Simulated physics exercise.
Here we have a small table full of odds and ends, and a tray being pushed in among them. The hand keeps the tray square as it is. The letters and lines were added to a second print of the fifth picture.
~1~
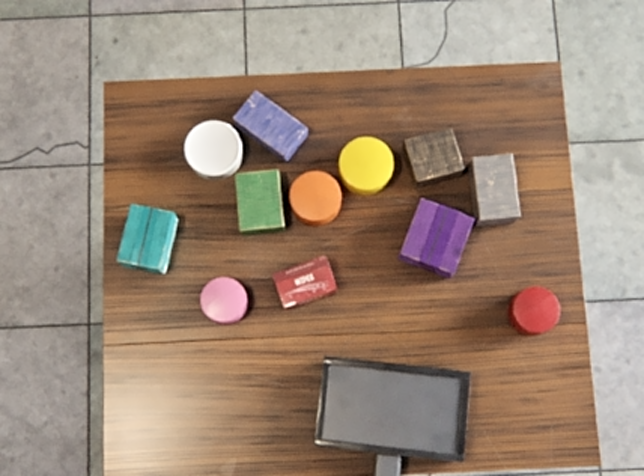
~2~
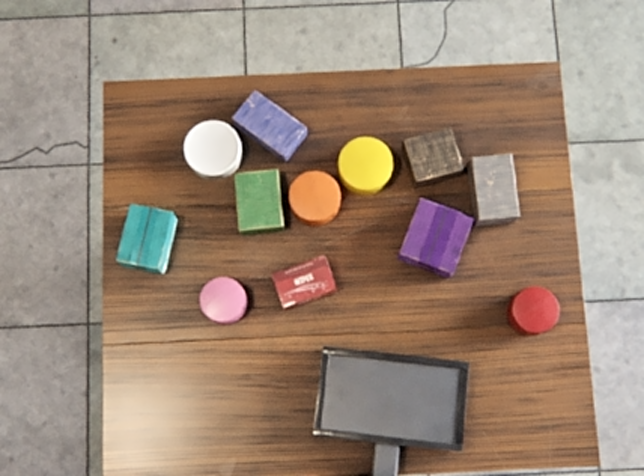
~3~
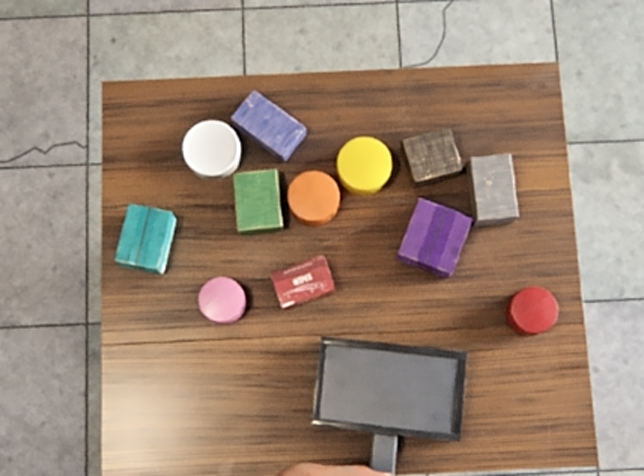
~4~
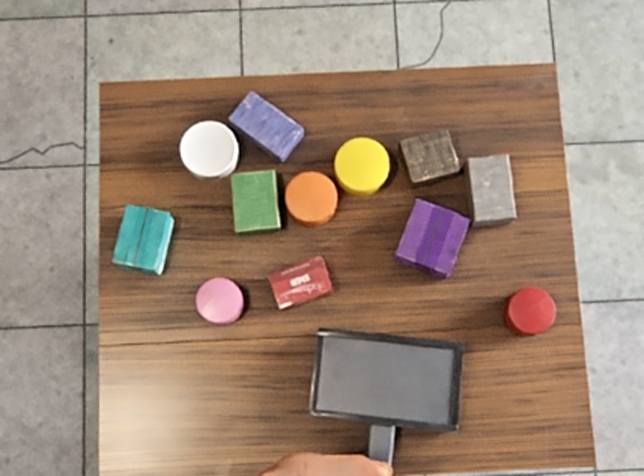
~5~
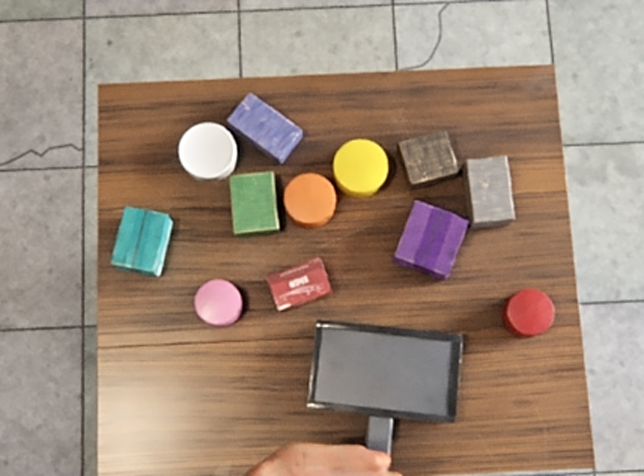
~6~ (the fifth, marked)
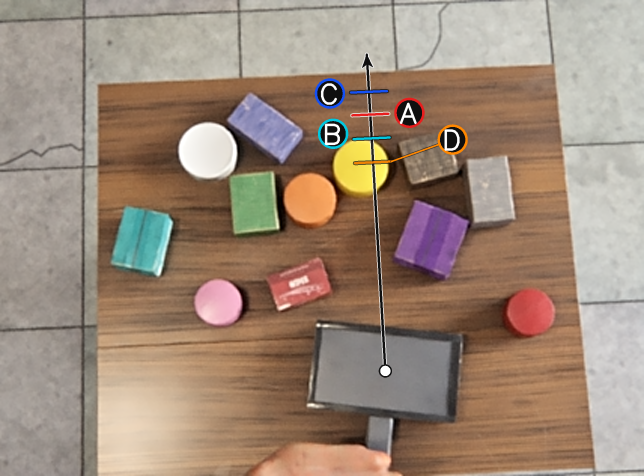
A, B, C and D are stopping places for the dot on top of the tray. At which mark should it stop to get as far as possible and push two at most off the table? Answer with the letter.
No third one falls up to B.
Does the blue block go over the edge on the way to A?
No.
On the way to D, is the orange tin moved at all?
Yes.
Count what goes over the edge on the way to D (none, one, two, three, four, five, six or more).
By then, one.
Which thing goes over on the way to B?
The black block.
On the copy, A at (370, 115); B at (372, 138); C at (369, 92); D at (373, 162); the arrow from (385, 371) to (367, 55); the white dot at (385, 371).
On B. First, tray (379, 286); purple box (430, 218); red box (287, 267).
Then, tray (374, 203); black block (425, 88); blue block (250, 109).
Finally, tray (371, 142); black block over the edge; orange tin (289, 78); one fallen.
By contrast, A drops four; C drops four; D is within the limit but short.
